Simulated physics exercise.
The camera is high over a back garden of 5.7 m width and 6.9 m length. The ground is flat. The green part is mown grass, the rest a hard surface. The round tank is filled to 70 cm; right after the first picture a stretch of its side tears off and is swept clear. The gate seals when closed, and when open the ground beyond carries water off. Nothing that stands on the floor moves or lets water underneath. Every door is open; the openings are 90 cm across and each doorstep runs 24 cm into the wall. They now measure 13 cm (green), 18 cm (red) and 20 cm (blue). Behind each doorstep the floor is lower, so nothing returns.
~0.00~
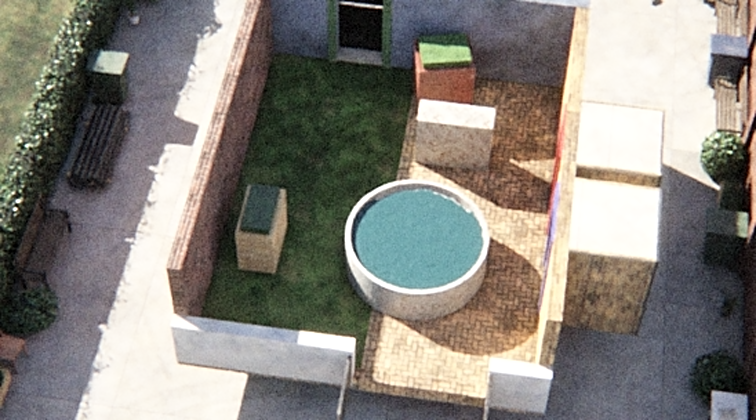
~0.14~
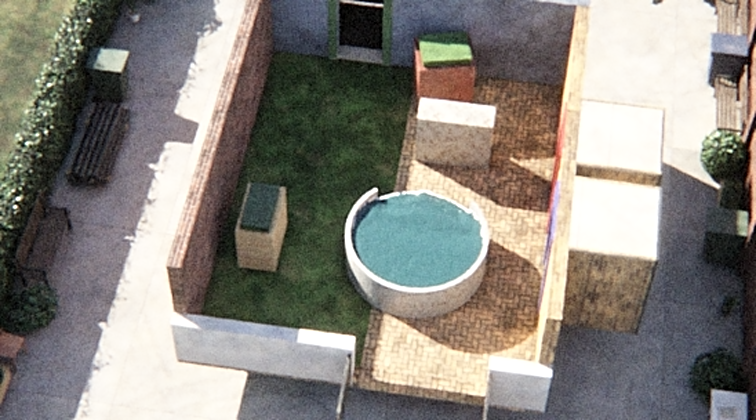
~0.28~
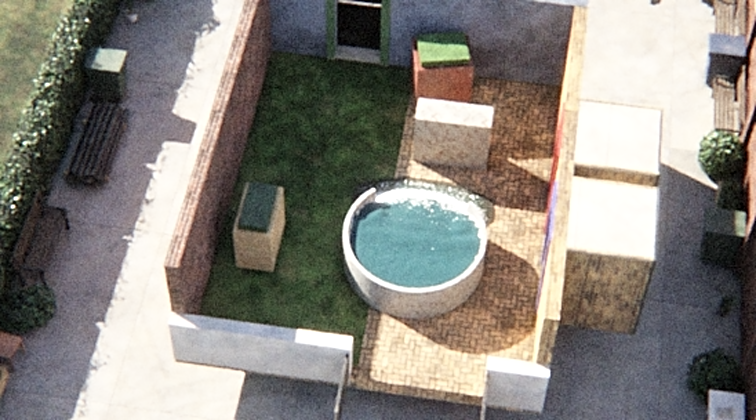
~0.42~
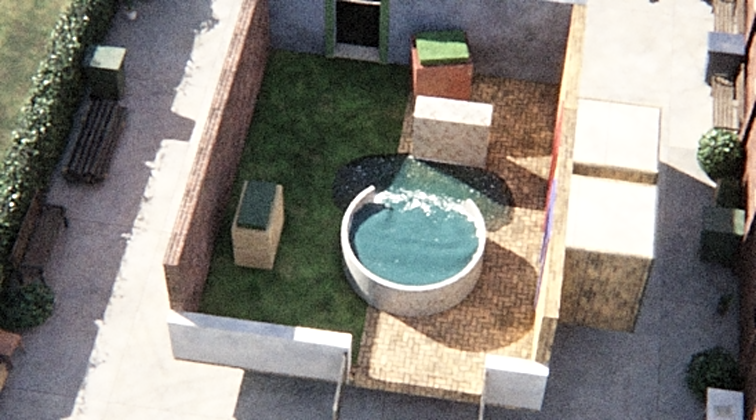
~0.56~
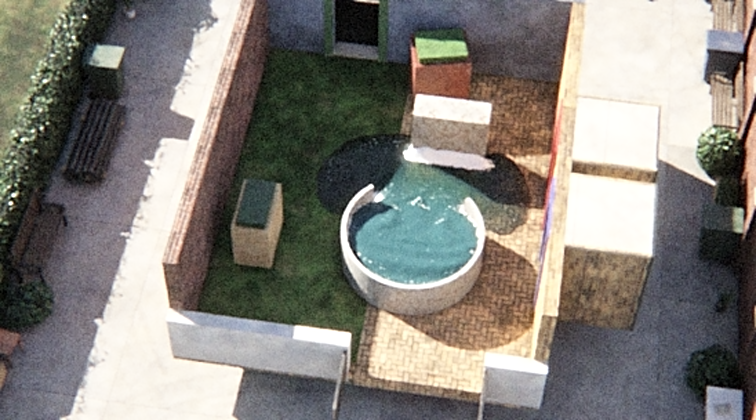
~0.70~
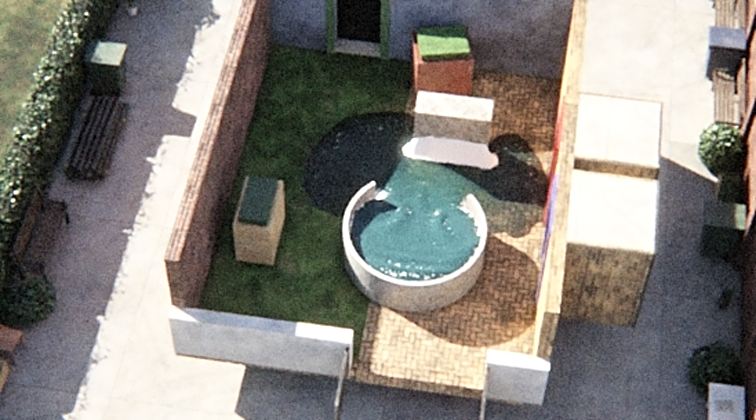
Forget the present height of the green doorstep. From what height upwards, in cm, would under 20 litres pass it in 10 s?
About 13 cm.
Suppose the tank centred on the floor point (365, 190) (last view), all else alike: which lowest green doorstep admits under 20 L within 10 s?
Some 33 cm.
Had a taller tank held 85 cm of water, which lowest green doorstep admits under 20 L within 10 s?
Then roughly 17 cm.
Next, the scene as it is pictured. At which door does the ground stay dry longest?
Last comes the blue one.
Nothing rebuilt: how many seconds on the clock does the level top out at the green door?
Near 2.4 s.
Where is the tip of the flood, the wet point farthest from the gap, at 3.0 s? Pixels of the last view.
Around (272, 45).
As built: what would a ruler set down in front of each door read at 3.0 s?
Depths in cm: Green 15, red 26, blue 5.
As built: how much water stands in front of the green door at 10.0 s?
Some 8.5 cm.
After 1.4 s water covers 30 % of the floor, deepest (50 cm) near (427, 173); it has not reached the green door.
After 3.0 s water covers 60 % of the floor, deepest (32 cm) near (281, 47); 15 cm at the green door, 9 litres in over its 13 cm doorstep.
After 10.0 s water covers 100 % of the floor, deepest (10 cm) near (549, 151); 8 cm at the green door, 19 litres in over its 13 cm doorstep.
At the green door as built, the water arrived by 1.8 s and peaked near 19 cm at 2.4 s.
With a doorstep of 11 cm, 37 litres would have come in within the 10 s; with 15 cm, 8 litres. So under 20 litres takes about 13 cm.
